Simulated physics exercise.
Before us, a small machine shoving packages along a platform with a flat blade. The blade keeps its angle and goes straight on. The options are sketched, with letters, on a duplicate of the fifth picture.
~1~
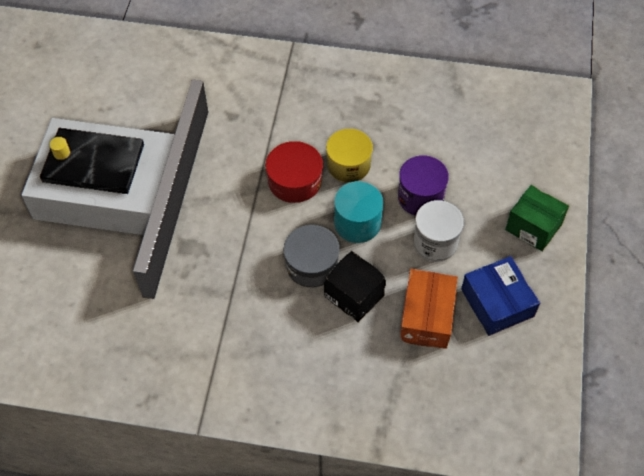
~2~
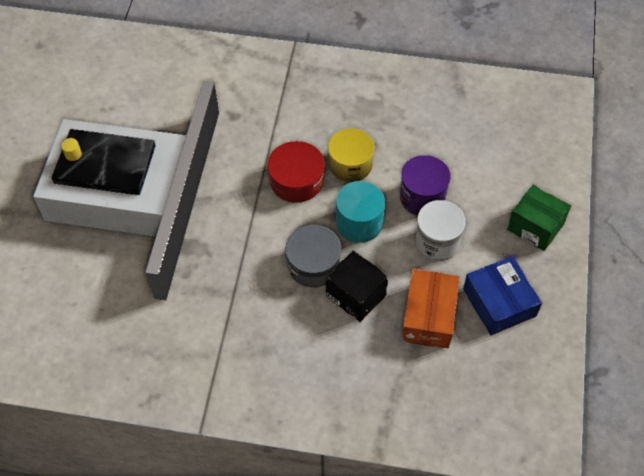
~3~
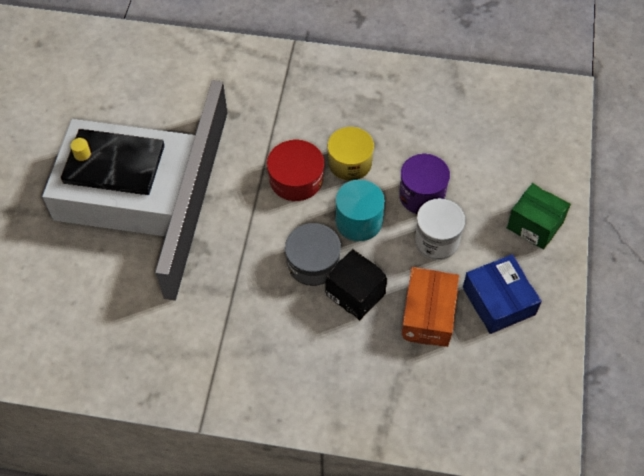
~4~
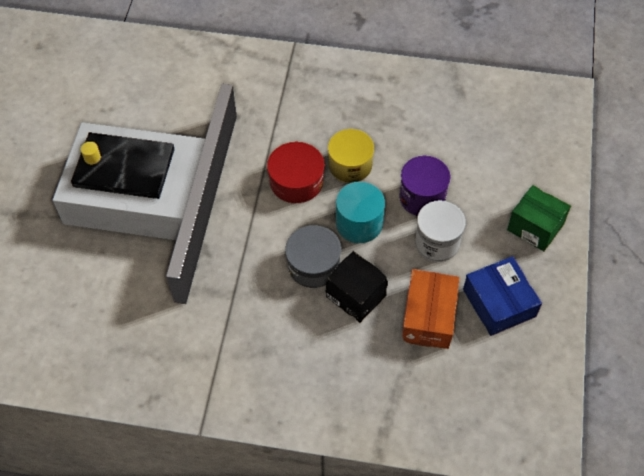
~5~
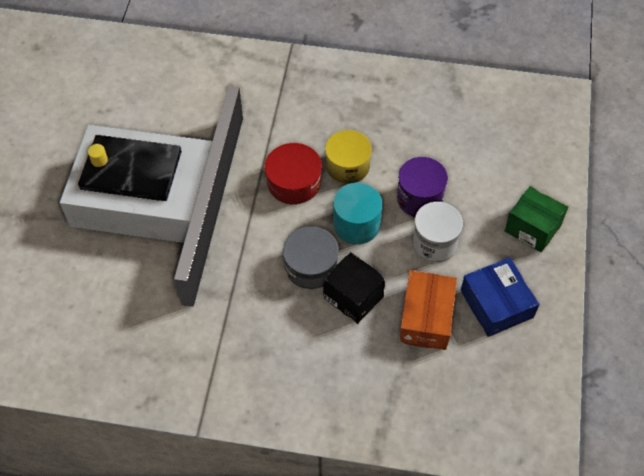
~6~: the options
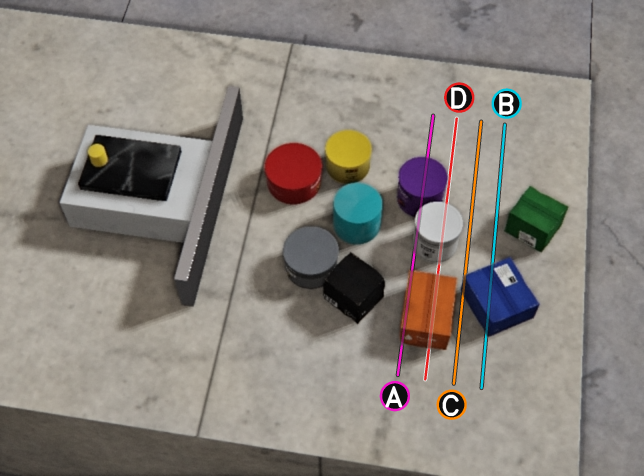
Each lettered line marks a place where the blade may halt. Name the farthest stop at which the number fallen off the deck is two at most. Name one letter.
Line B.
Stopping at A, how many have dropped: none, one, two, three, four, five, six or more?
The count is none.
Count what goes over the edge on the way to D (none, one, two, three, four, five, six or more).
In all, none.
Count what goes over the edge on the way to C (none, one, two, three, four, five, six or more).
By then, none.
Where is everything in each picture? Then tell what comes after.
In the first picture, grey pail (312, 257); purple pail (423, 186); white pail (437, 232).
In the second picture, robot (111, 161); yellow pail (351, 156).
In the third picture, robot (121, 161); blue box (501, 294).
In the fourth picture, robot (130, 165); red pail (296, 173).
In the fifth picture, robot (137, 167); black box (354, 288); grey pail (311, 258); purple pail (422, 187).
On the marked copy, A at (417, 235); B at (494, 246); C at (469, 242); D at (442, 239).
With B. Early on, robot (237, 181); yellow pail (382, 150); black box (368, 294).
Further on, robot (340, 195); green parcel (541, 221); blue box (517, 297).
At the end, robot (420, 206); green parcel over the edge; blue box (577, 304); one fallen.
As for the rest, A is within the limit but short; C is within the limit but short; D is within the limit but short.
